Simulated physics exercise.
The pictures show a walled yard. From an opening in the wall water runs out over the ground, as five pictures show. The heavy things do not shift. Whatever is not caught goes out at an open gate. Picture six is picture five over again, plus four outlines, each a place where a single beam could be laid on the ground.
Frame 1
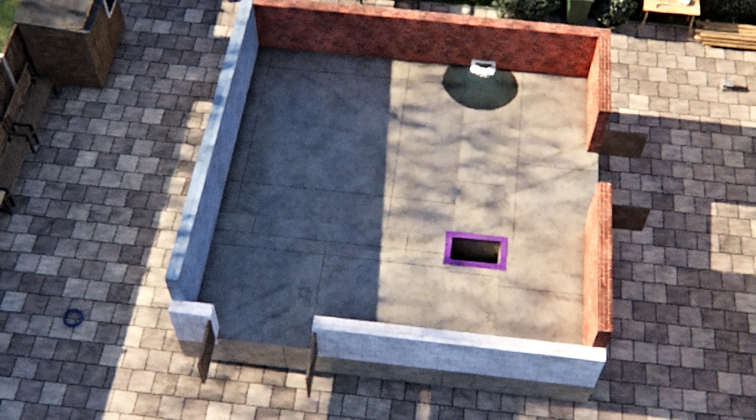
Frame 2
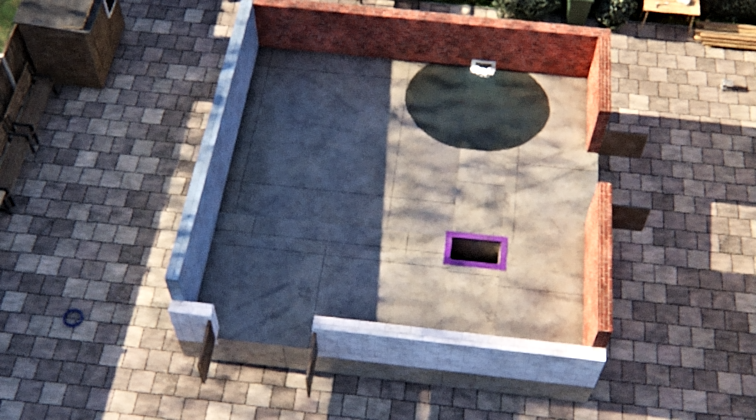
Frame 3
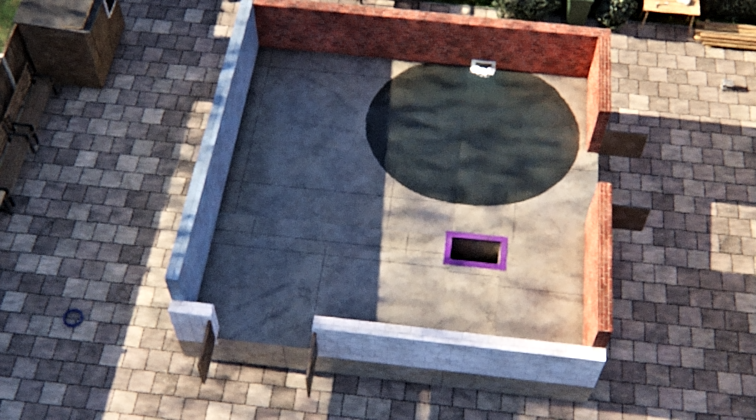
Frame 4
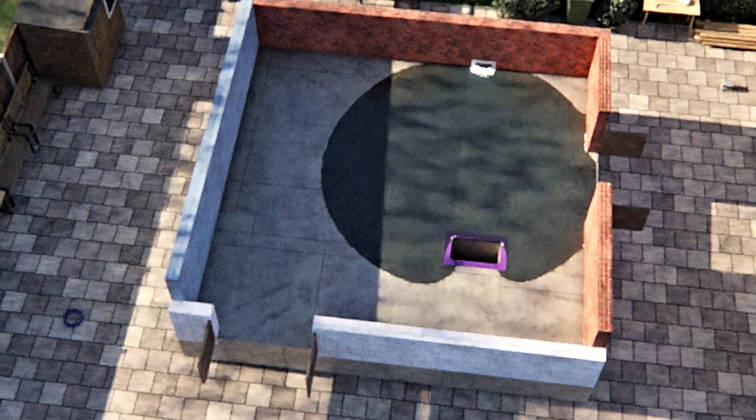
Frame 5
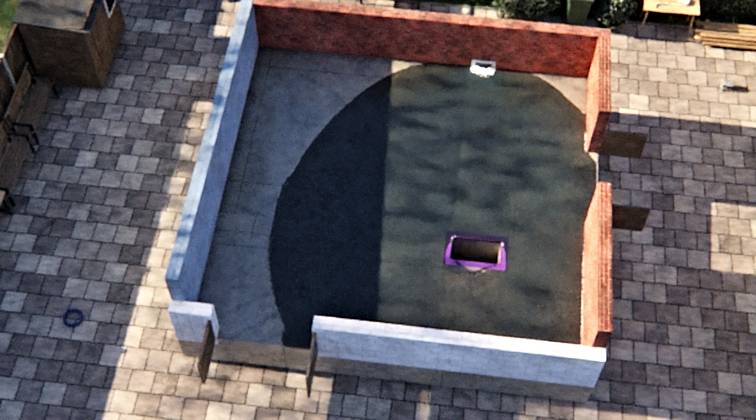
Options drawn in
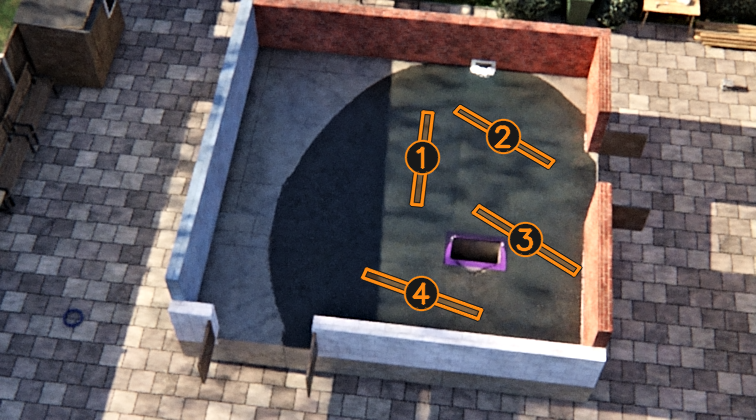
A walled yard with a bare grey floor, half in shadow, is seen from high above, with block paving around it. Red brick walls stand at the back and right, pale walls at the left and front, with gaps at the front left and right, a small white outfall at the back and a purple-edged drain pit nearer the front. Dark water spreads from the outfall in a widening round patch, reaches and surrounds the pit, then extends to the front wall, while the camera stays still.
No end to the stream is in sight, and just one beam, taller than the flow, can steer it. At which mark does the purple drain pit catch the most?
Best: 1.
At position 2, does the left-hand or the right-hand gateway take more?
More leaves on the left.
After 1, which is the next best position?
That would be 4.
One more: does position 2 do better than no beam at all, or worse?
Position 2 is worse.
On the marked copy, 1 from (416, 204) to (427, 112); 2 from (457, 109) to (550, 163); 3 from (476, 209) to (576, 271); 4 from (364, 273) to (479, 314).
For position 1, about 33 % of the stream runs into the purple drain pit, about 65 % out by the gates.
For position 2, about 5 % of the stream runs into the purple drain pit, about 93 % out by the gates.
For position 3, about 7 % of the stream runs into the purple drain pit, about 90 % out by the gates.
For position 4, about 26 % of the stream runs into the purple drain pit, about 73 % out by the gates.
